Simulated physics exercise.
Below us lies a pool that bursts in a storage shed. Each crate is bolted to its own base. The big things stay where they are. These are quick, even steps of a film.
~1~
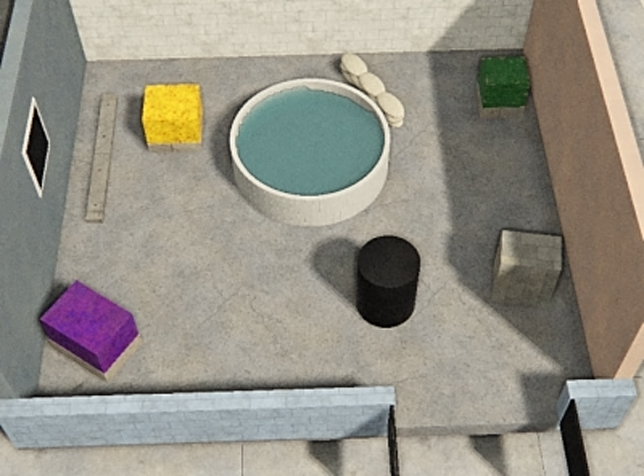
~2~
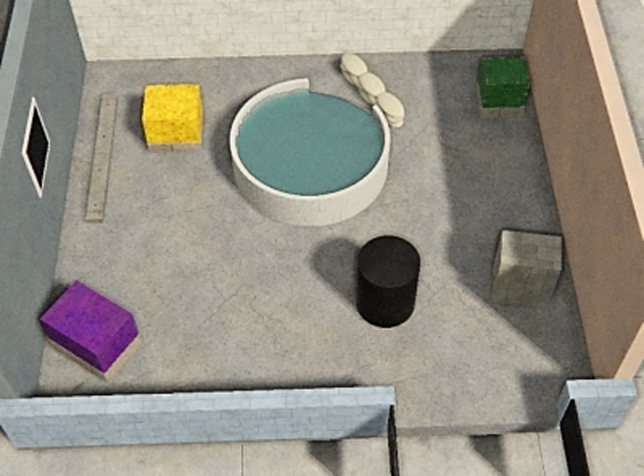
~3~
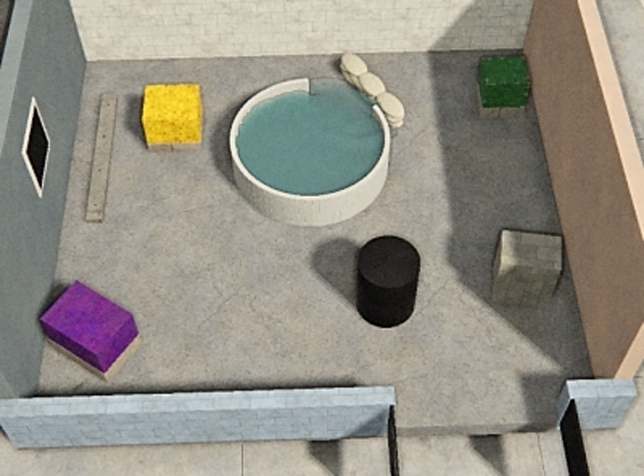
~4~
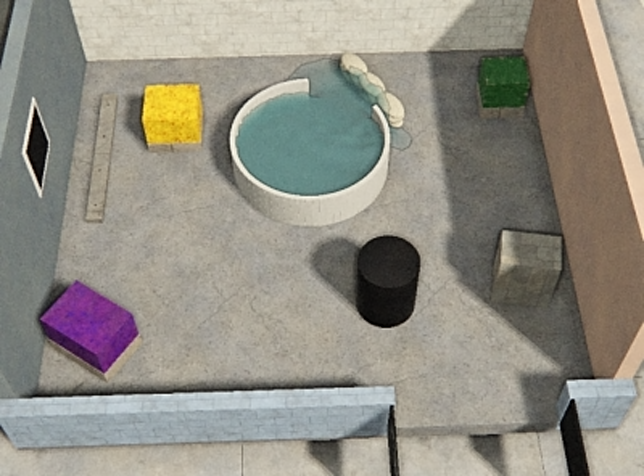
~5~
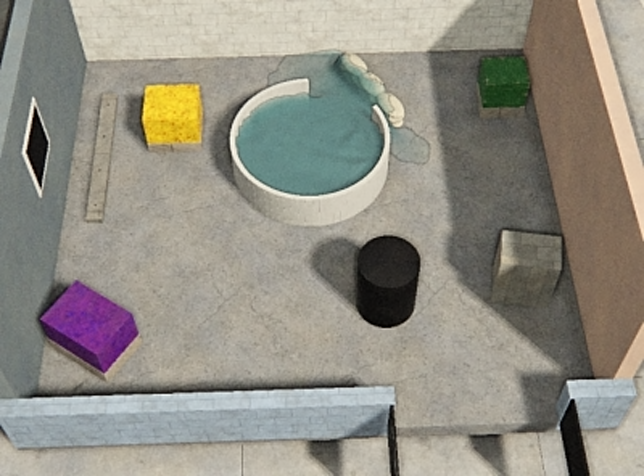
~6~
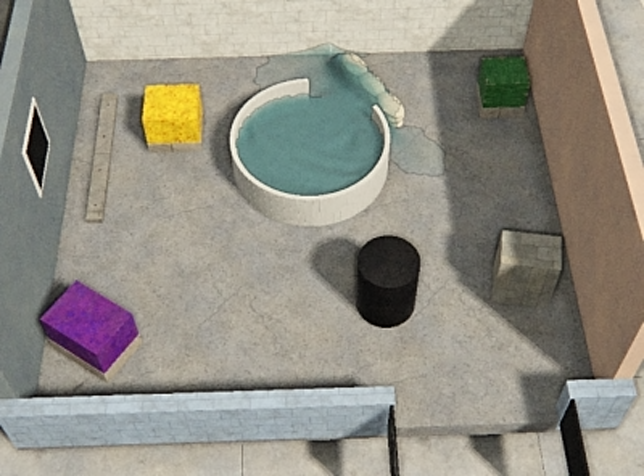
A round, pale-walled pool of teal water stands in a walled concrete yard or shed, seen from high above by a still camera. A yellow block and a long plank lie left, a purple block lower left, a black cylinder front right of the pool, and green and grey blocks right. The pool's far wall opens beside pale stones, and water pours out, spreading behind and right.
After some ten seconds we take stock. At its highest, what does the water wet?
In the end: The green crate escapes dry; the yellow crate escapes dry; the purple crate escapes dry.
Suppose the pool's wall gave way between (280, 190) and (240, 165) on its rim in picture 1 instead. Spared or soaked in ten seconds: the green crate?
Green crate remains dry.
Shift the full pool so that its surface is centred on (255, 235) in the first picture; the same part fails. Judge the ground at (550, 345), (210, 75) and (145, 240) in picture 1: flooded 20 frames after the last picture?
In that order: No water, flooded, dry.
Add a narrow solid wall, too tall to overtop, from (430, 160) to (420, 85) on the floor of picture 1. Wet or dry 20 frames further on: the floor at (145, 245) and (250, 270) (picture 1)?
In that order: Dry, not flooded.
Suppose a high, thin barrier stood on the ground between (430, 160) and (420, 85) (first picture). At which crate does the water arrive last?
Last comes the one in purple.
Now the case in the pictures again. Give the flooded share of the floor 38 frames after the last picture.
Close to 60 %.
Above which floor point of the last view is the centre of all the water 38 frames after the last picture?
Roughly at (285, 154).
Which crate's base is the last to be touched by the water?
The purple-painted one.
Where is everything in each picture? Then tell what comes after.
The first frame shows still water in the round pool at (310, 140).
In the second frame, the front is at a hidden place, out from the gap on the round pool's far side.
In the third frame, water pours out on the round pool's far side and has run to a hidden place.
In the fourth frame, the front is at (318, 65), out from the gap on the round pool's far side.
In the fifth frame, the front is at (296, 55), out from the gap on the round pool's far side.
In the sixth frame, water pours out on the round pool's far side and has run to (276, 56).
A moment on, water covers 15 % of the floor; the green crate not reached, the yellow crate not reached, the purple crate not reached.
Next, water covers 30 % of the floor; the green crate water round its plinth, the yellow crate water round its plinth, the purple crate not reached.
Then, water covers 40 % of the floor; the green crate water round its plinth, the yellow crate water round its plinth, the purple crate not reached.
Later, water covers 60 % of the floor; the green crate water round its plinth, the yellow crate water round its plinth, the purple crate water round its plinth.
In the end, water covers 95 % of the floor; the green crate stayed above the water, the yellow crate stayed above the water, the purple crate stayed above the water.
